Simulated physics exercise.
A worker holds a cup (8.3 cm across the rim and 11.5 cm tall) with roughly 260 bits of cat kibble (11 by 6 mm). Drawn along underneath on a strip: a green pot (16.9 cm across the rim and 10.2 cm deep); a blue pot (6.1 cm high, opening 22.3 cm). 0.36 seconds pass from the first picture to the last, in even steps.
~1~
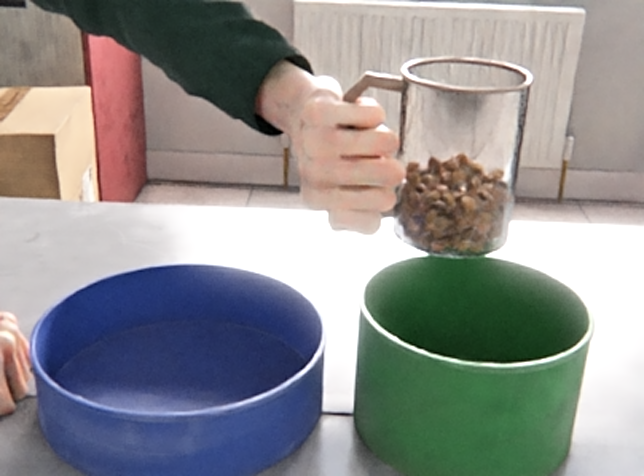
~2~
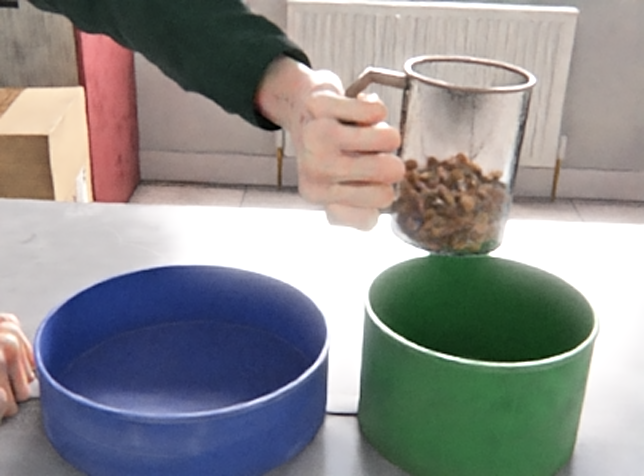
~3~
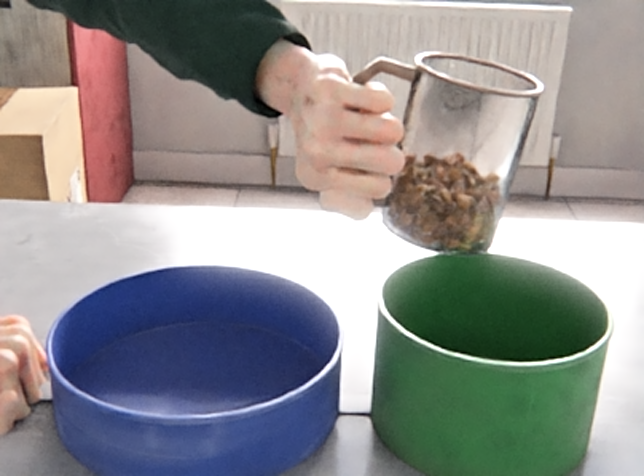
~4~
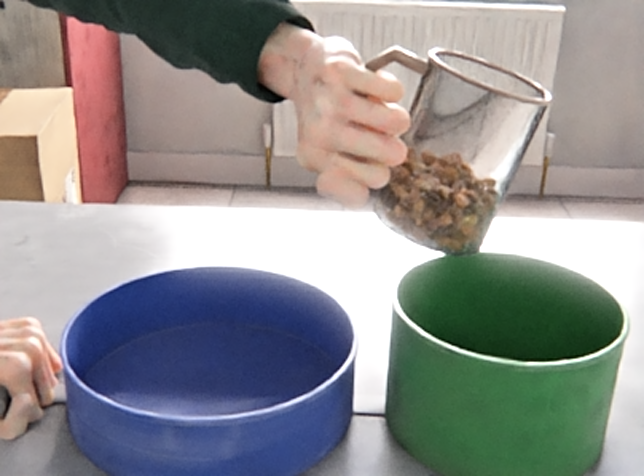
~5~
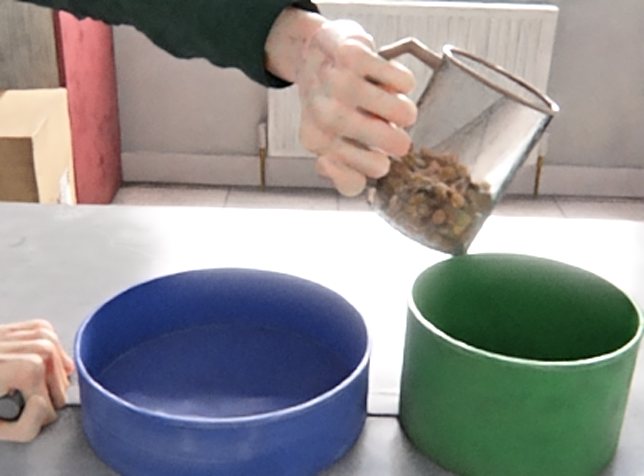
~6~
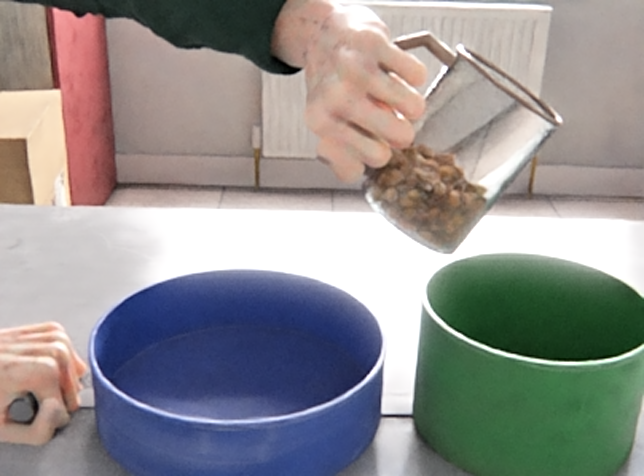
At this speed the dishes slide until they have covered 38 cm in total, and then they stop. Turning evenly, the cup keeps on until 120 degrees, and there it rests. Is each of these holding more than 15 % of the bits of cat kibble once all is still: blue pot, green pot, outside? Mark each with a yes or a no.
Marks: Blue pot yes, green pot no, outside everything no.
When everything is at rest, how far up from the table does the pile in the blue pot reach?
Measured height, approx. 2.5 cm.
Then, 0.78 s after the last picture, tilt 115 degrees; cup 95 %; middle of all pieces on or above the table near (432, 173).
Then, 1.44 s after the last picture, tilt 120 degrees; blue pot 90 %, in the air 5 %; middle of all pieces on or above the table near (573, 388).
Then, 2.04 s after the last picture, tilt 120 degrees; blue pot 95 %.
Then, 2.61 s after the last picture, tilt 120 degrees; blue pot 95 %.
In the end, green pot 0 %, outside 5 %, cup 0 %, blue pot 95 %.
